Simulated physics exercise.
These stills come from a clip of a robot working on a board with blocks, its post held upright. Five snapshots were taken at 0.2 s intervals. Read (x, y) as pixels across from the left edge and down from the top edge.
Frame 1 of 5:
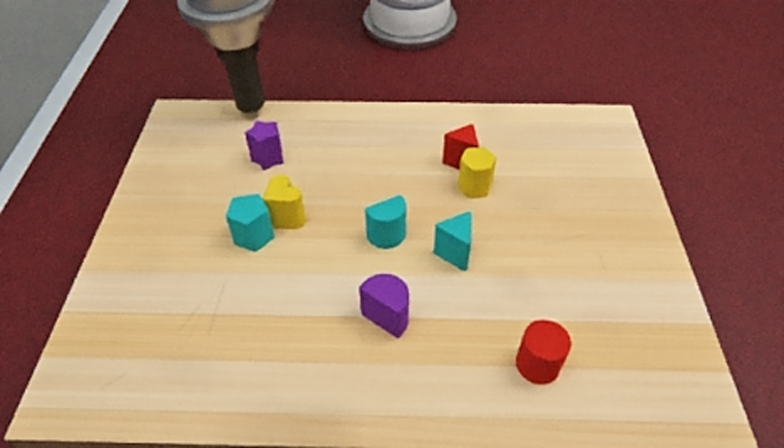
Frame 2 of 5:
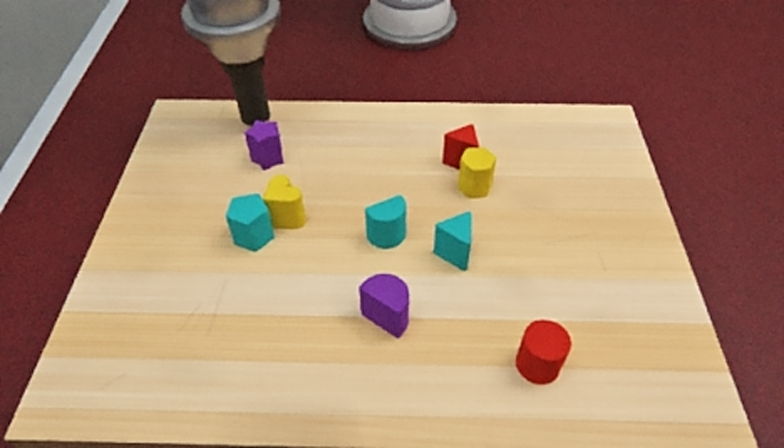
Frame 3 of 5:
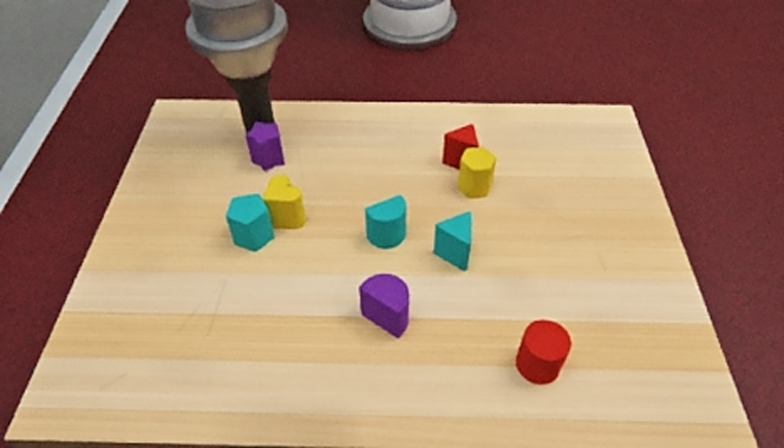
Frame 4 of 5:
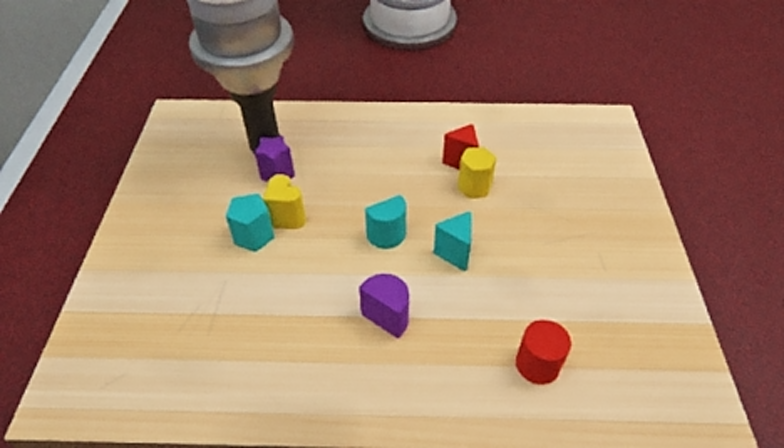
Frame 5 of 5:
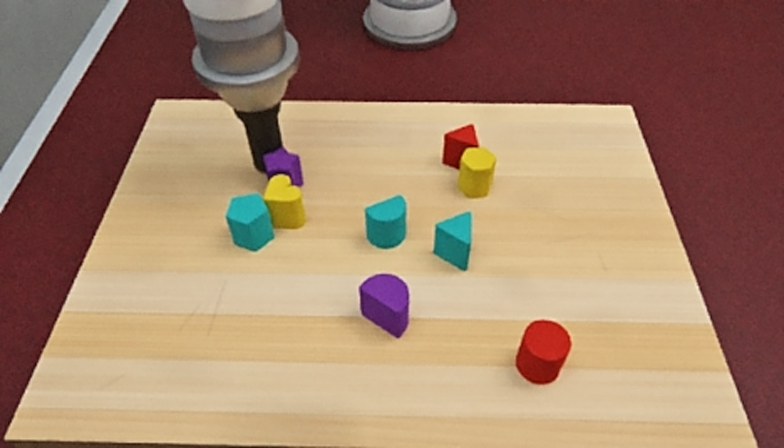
A robot arm with a dark post reaches over the far left of a pale wooden board on a dark red surface, seen from above at an angle by a still camera. Purple, yellow and turquoise blocks sit left and centre, with red and yellow ones to the right. The post moves nearer, meets the purple star and pushes it slightly rightward toward the viewer, beside the yellow heart.
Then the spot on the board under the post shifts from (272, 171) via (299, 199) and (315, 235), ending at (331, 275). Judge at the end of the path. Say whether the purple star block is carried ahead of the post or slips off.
I think the post loses the purple star block somewhere along the way.
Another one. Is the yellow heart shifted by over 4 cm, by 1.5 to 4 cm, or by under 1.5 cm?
Long, over 4 cm.
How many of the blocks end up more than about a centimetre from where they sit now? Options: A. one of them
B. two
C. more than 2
B.
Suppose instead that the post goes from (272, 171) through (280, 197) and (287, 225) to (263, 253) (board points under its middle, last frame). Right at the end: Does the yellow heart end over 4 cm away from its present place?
Final answer: Yes.
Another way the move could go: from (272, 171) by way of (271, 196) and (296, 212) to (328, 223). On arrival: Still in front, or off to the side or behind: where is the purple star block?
Answer: Still ahead.
On the path given first. One third of the way, post at (298, 190); purple star block at (311, 188); yellow heart at (292, 217), turned 40° clockwise.
Two thirds of the way, post at (314, 226); purple star block at (337, 220), turned 20° anticlockwise; yellow heart at (293, 232), turned 90° clockwise.
At the end, post at (330, 267); turquoise pentagon in place; purple star block at (362, 242), turned 65° anticlockwise; yellow heart at (288, 250), turned 150° clockwise.
